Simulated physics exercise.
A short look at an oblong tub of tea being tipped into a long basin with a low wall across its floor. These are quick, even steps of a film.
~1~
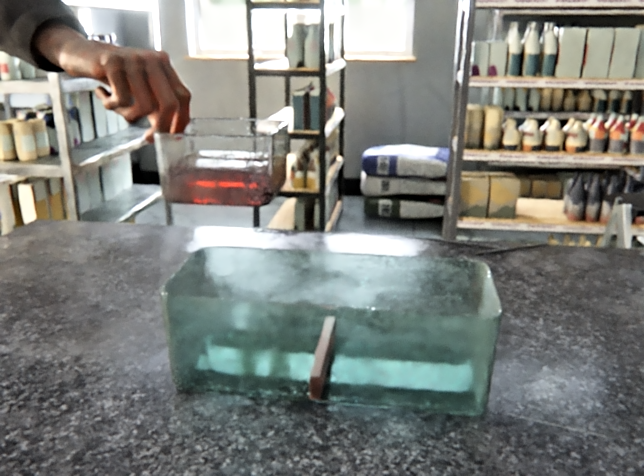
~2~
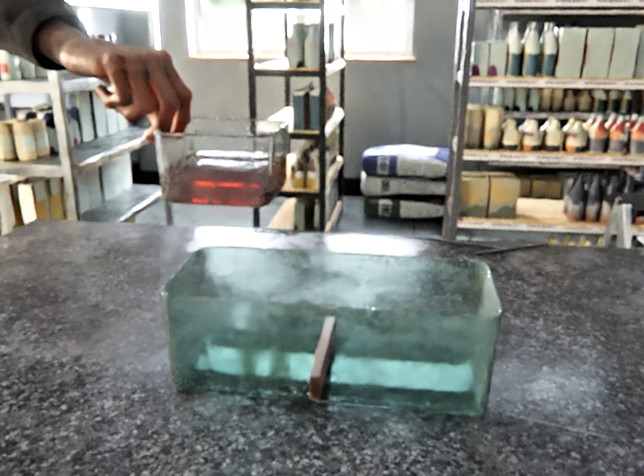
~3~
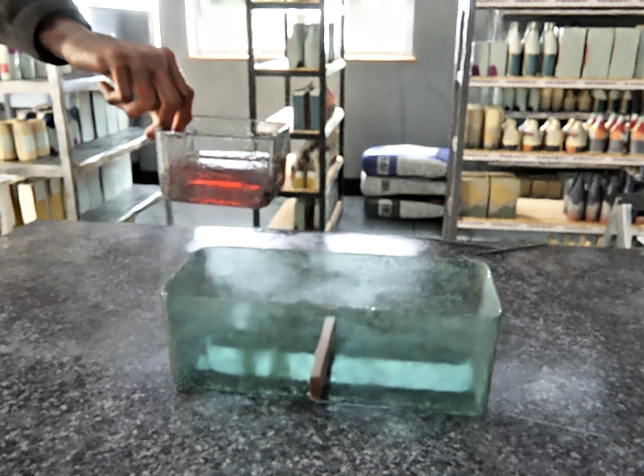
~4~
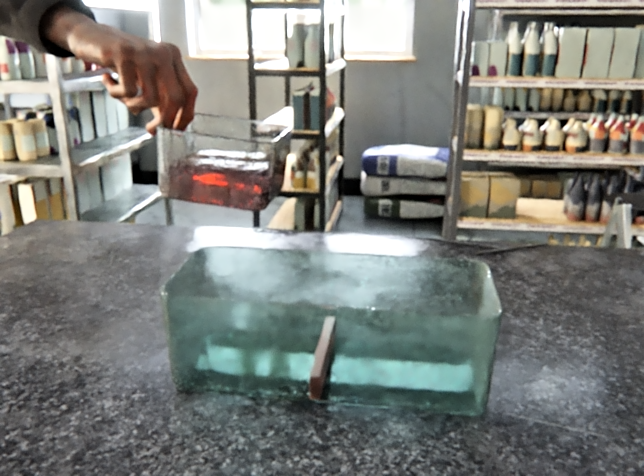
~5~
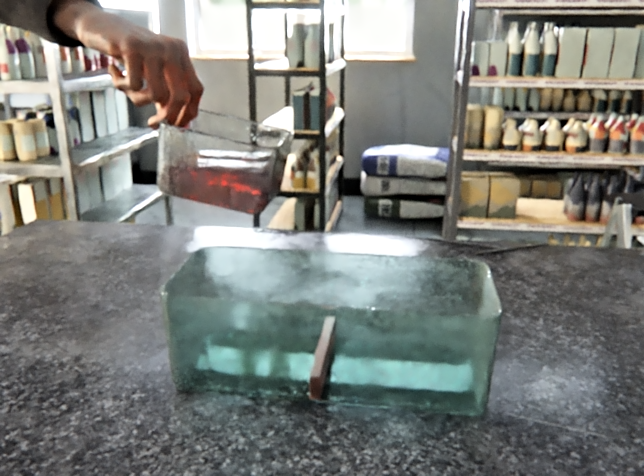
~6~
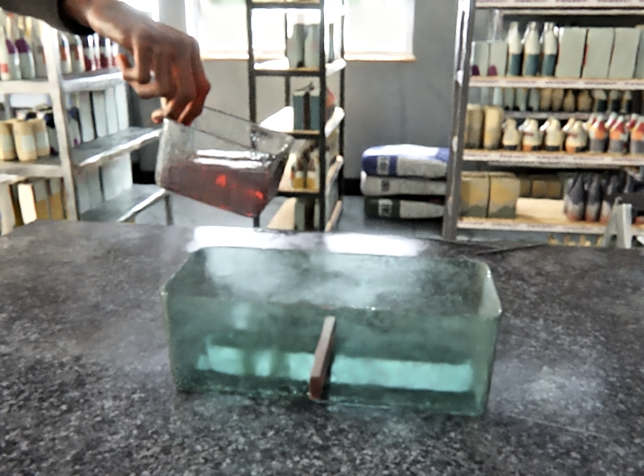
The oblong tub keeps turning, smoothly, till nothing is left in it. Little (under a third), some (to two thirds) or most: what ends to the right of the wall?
The share right of the wall is from a third to two thirds.
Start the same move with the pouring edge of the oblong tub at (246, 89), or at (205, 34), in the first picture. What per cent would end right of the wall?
About 15 and 10 per cent.
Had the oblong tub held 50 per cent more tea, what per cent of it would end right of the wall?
Near 70 %.
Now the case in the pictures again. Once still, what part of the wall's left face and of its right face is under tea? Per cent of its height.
Left: 20 %. Right: 30 %.
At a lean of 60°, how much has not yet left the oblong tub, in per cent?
Some 75 per cent.
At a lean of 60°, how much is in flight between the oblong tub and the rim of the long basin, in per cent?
Near 20 %.
A moment on, the oblong tub is tipped part way and 75 per cent is still to pour, 4 is left of the wall and 0 right of it.
Next, the oblong tub is tipped on its side and 26 per cent is still to pour, 11 is left of the wall and 51 right of it.
Then the oblong tub is tipped on its side and 5 per cent is still to pour, 34 is left of the wall and 58 right of it.
Later the oblong tub is tipped on its side and 0 per cent is still to pour, 41 is left of the wall and 59 right of it.
In the end 41 per cent lies left of the wall, 59 right of it and 0 outside.
